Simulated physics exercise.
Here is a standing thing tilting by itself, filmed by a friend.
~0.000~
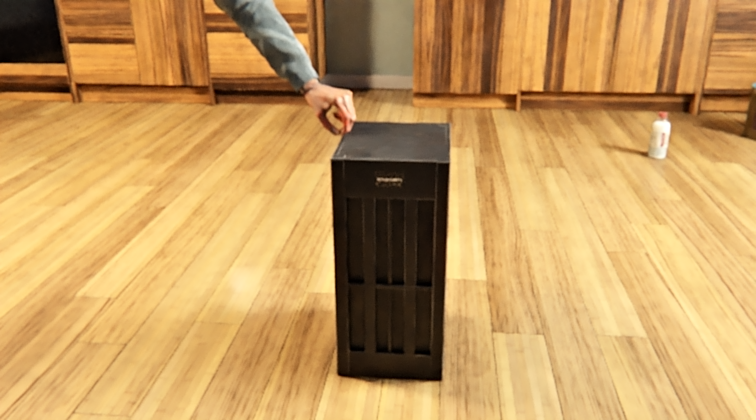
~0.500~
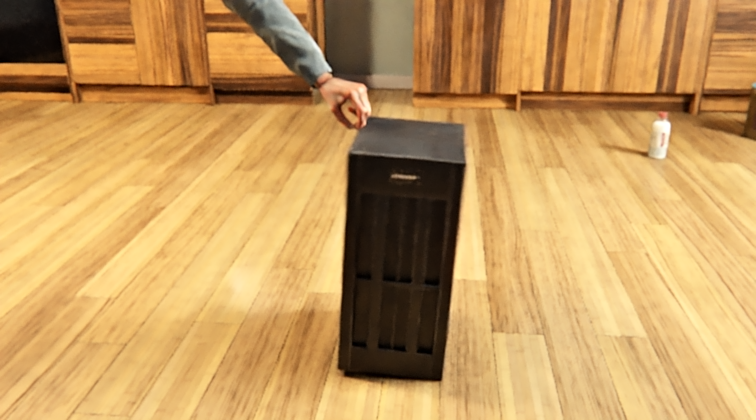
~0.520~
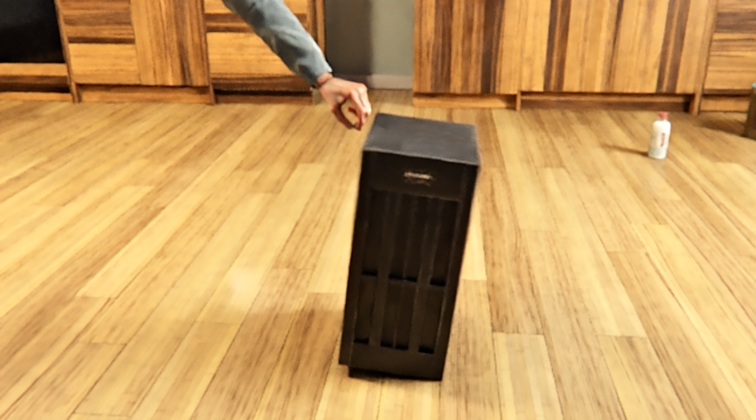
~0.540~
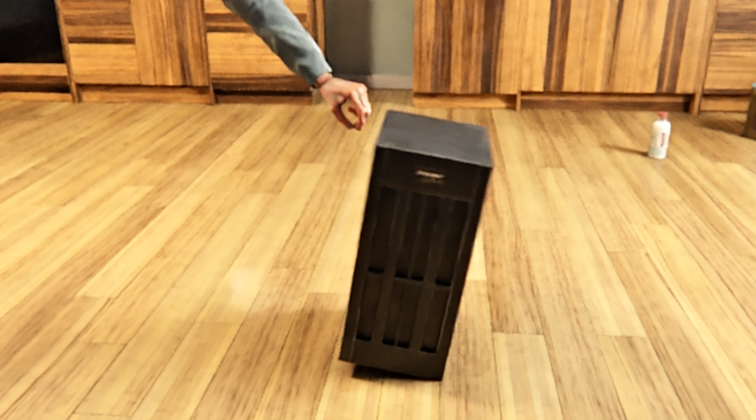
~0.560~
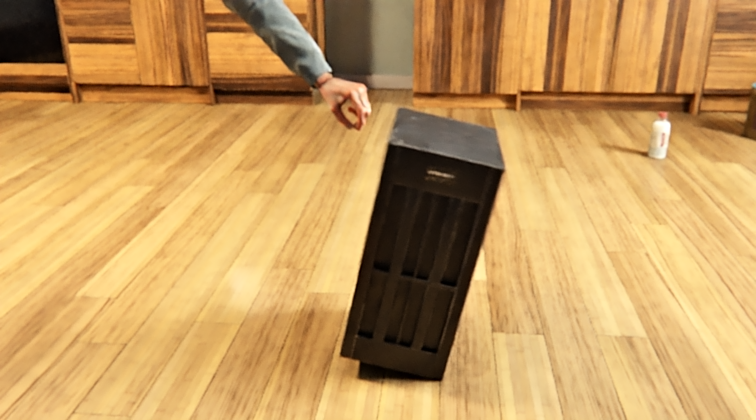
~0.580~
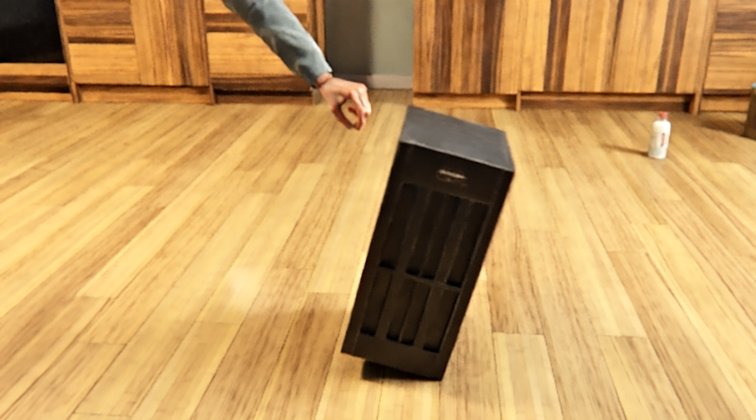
The clip shows a hand at the top left edge of a tall black crate standing on a wooden floor; the crate leans rightward, separating from the hand, and tilts steadily further while the hand stays nearly still.
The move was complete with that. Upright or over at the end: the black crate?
In the end the black crate falls over.
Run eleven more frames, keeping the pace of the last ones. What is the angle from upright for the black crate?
Estimated tilt from vertical: Near 40°.
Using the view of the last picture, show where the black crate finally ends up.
About (565, 307).
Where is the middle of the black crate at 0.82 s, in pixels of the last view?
Predicted centre: Roughly (484, 245).
After 0.82 s, black crate 42° off upright near (484, 245).
In the end (1.6 s), the black crate goes down on its side, near (565, 307).
